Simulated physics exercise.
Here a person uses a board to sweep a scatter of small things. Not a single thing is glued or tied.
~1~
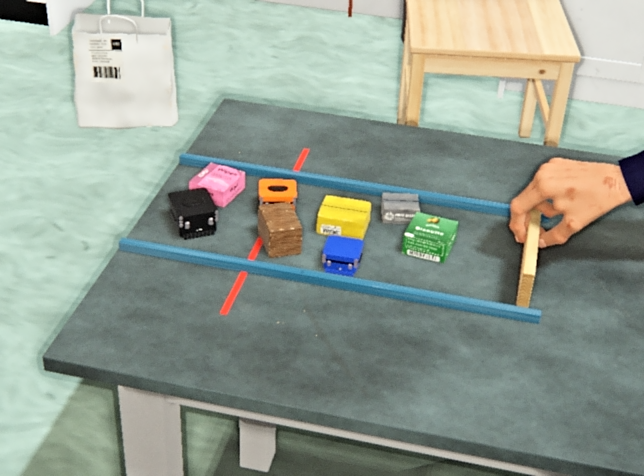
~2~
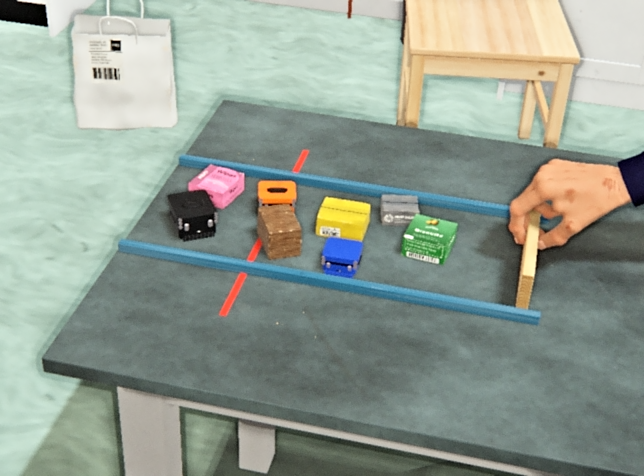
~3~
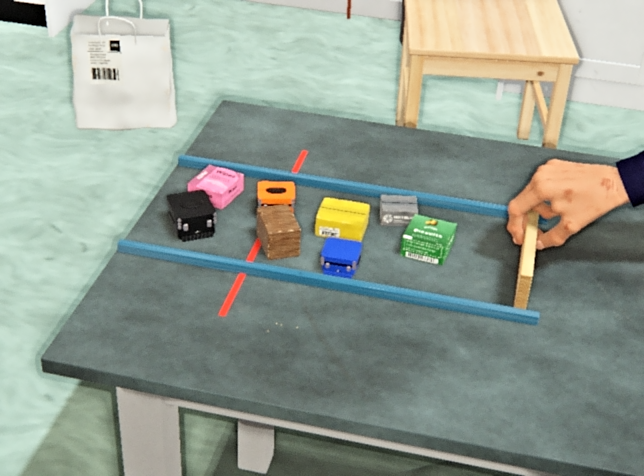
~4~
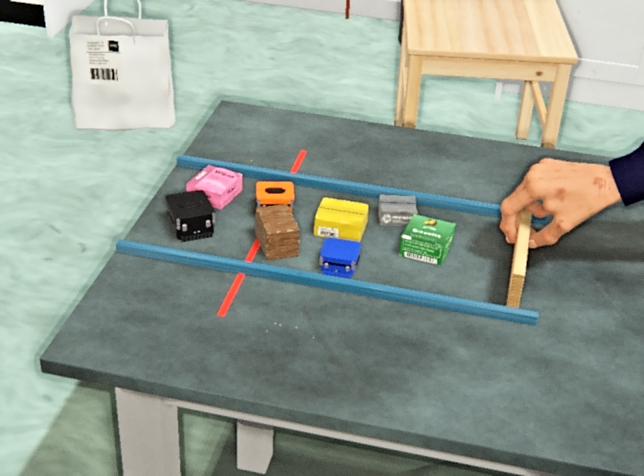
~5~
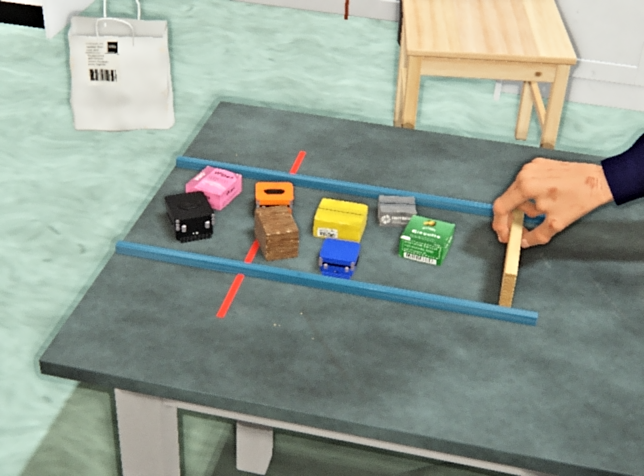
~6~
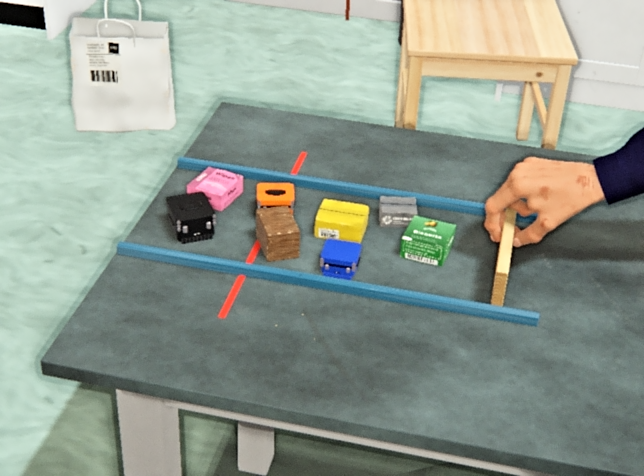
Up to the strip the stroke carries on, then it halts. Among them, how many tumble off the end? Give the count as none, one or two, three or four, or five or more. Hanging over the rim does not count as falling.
The count is one or two.
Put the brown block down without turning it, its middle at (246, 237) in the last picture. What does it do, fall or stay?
That one is safe.
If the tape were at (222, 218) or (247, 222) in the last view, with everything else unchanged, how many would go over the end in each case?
First 3, second 1.
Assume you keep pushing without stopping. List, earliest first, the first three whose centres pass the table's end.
In order: The pink box, the orange case and the black case.
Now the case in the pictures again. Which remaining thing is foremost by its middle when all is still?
That would be the orange case.
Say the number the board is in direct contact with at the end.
The figure is 3.
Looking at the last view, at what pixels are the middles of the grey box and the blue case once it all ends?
Answer: First (265, 189), after that (238, 243).
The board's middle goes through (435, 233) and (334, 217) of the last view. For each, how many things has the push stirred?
Up to then 1, and up to the other point 7.
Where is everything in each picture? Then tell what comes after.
Black case (193, 213); pink box (217, 185); orange case (278, 199); board (531, 245); tape (270, 222), in the first picture.
Pink box (217, 186); board (530, 247), in the second picture.
Orange case (276, 200); yellow box (342, 220), in the third picture.
Black case (190, 215); grey box (398, 211), in the fourth picture.
Pink box (214, 188); brown block (276, 233), in the fifth picture.
Black case (191, 217); pink box (215, 188); orange case (275, 202); board (506, 244); tape (268, 225), in the sixth picture.
A little later, none off yet; black case at rest near (191, 217); pink box at rest near (215, 188); orange case at rest near (275, 202).
Next, none off yet; black case at rest near (191, 217); pink box at rest near (215, 188); orange case moving near (268, 200).
Later still, none off yet; black case at rest near (191, 217); pink box shifted about its own width near (183, 181); orange case shifted well along near (217, 187).
When it is over, the number that fall off is one or two; down, pink box.
